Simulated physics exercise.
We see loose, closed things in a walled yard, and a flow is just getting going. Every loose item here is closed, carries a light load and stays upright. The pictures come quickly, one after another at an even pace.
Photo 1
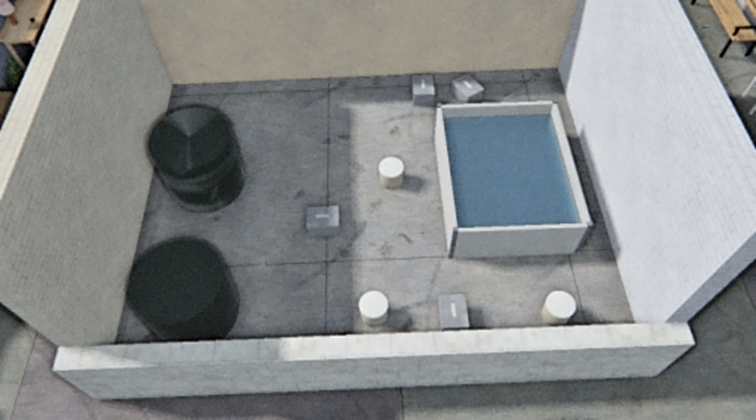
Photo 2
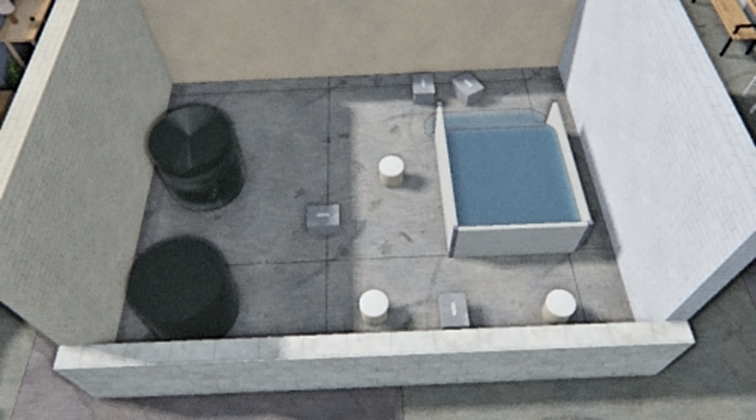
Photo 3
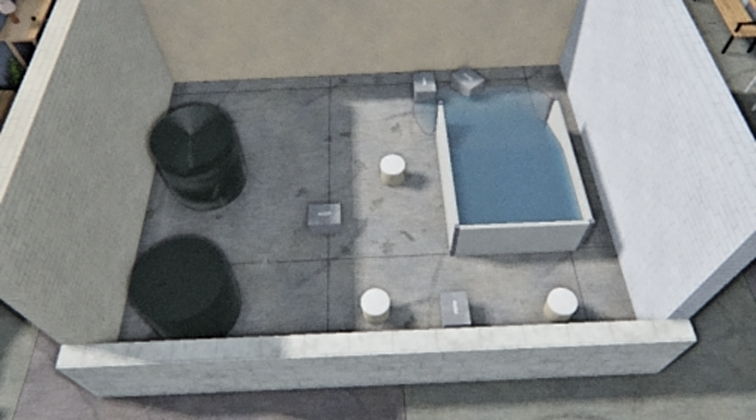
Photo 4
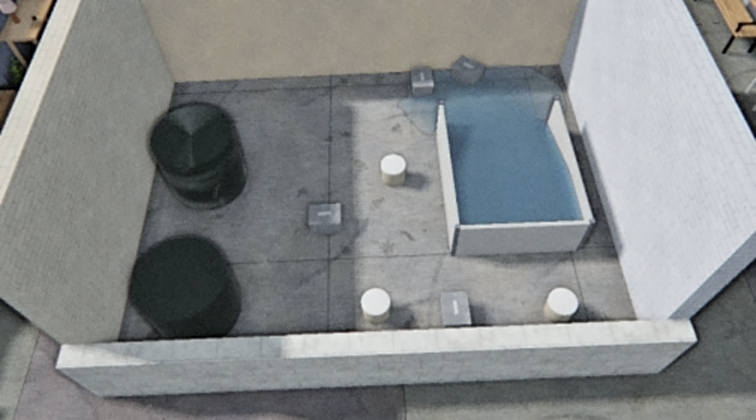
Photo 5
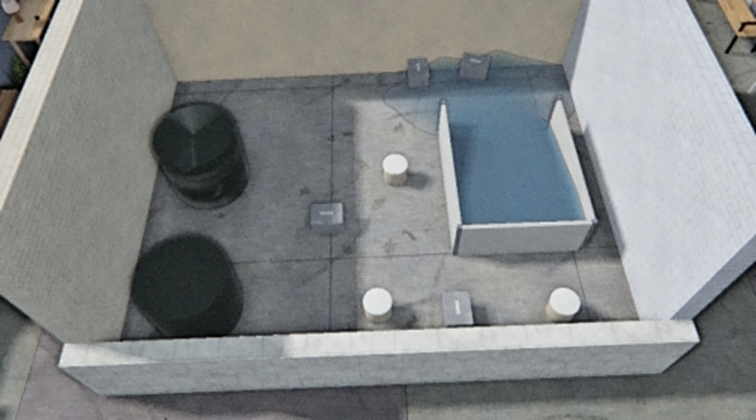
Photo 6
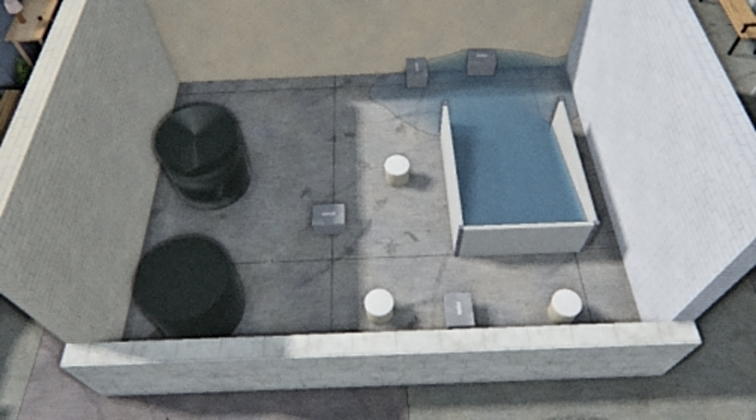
In a walled yard with dark barrels, white cylinders and grey boxes, the back side of a water-filled enclosure disappears and water spreads toward the rear wall, pushing two grey boxes there backward and slightly apart.
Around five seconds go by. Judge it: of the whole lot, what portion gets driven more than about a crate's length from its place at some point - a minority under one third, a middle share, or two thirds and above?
It sits mid-range.
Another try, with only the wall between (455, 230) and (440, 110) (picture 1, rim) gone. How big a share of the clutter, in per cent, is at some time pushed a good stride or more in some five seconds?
Close to 40 in a hundred.
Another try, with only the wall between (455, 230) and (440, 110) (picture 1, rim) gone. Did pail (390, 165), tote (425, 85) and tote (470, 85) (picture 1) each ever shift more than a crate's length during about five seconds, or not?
First covers that distance, second stays short of it, third stays short of it.
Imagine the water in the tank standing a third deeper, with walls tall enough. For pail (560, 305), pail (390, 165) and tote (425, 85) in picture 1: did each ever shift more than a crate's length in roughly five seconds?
Item by item: Cleared the mark, then missed the mark, then cleared the mark.
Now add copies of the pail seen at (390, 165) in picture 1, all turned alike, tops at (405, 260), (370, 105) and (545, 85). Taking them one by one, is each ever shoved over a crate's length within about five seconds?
Item by item: Remains in place, goes the distance, goes the distance.
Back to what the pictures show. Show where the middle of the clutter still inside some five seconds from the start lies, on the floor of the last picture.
I'd say somewhere close to (357, 206).
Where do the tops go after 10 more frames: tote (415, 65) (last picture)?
Estimated top position: Approximately (248, 139).
A moment on, 1 of 7 are well off their spots; 2 afloat.
Next, 1 of 7 are well off their spots; 1 afloat.
Later, 2 of 7 are well off their spots; 2 afloat.
In the end, 4 of 7 are well off their spots, and 4 have been at some point; 3 afloat.
